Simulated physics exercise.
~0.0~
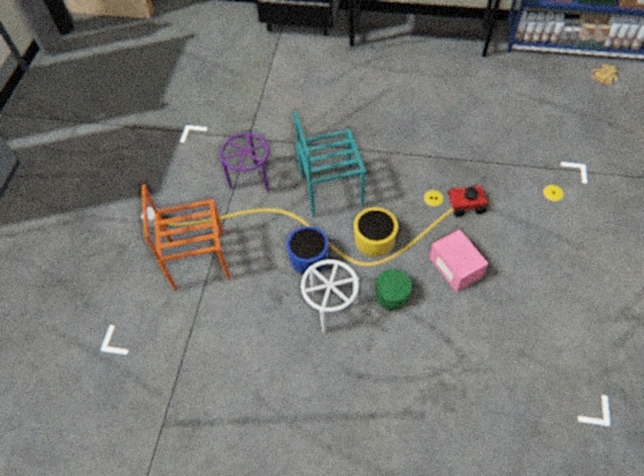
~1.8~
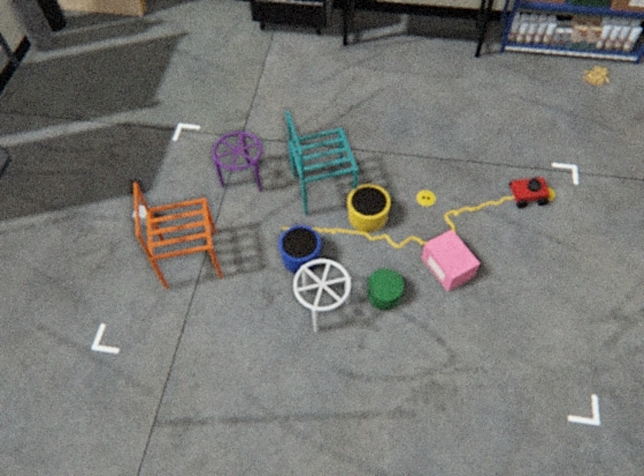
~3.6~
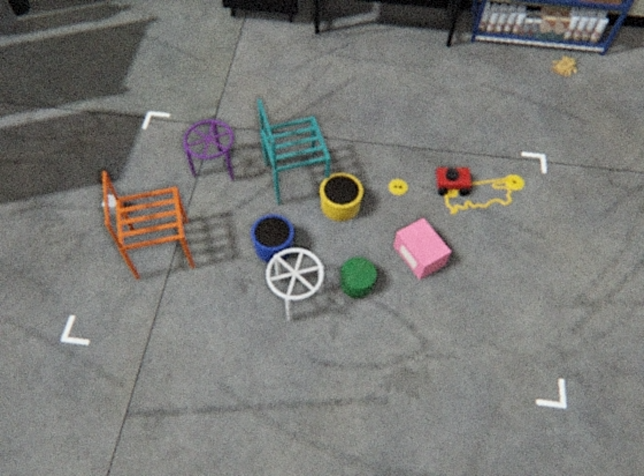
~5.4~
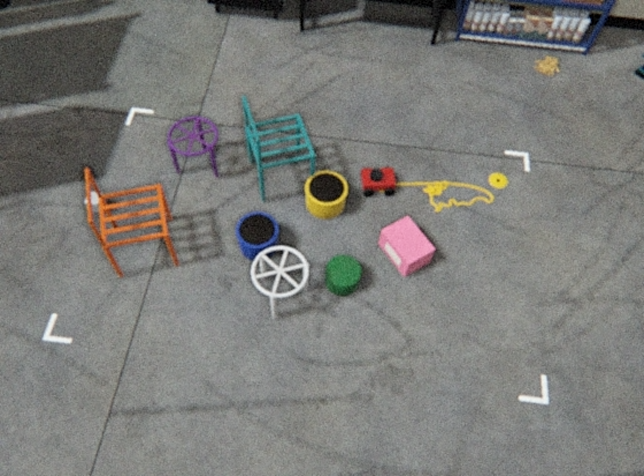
On a grey workshop floor seen from above, white corner marks surround an orange chair at left, purple stool and teal chair behind, blue and yellow pots in the middle, and a white stool, green tub and pink carton nearer. A yellow lead runs from the orange chair past the pots to a small red cart. The cart drives right to the far yellow mark; the lead comes free at the chair, and the yellow pot shifts back slightly. The cart then returns left, trailing the loose lead. It ends at the nearer mark beside the displaced pot, the carton unmoved.
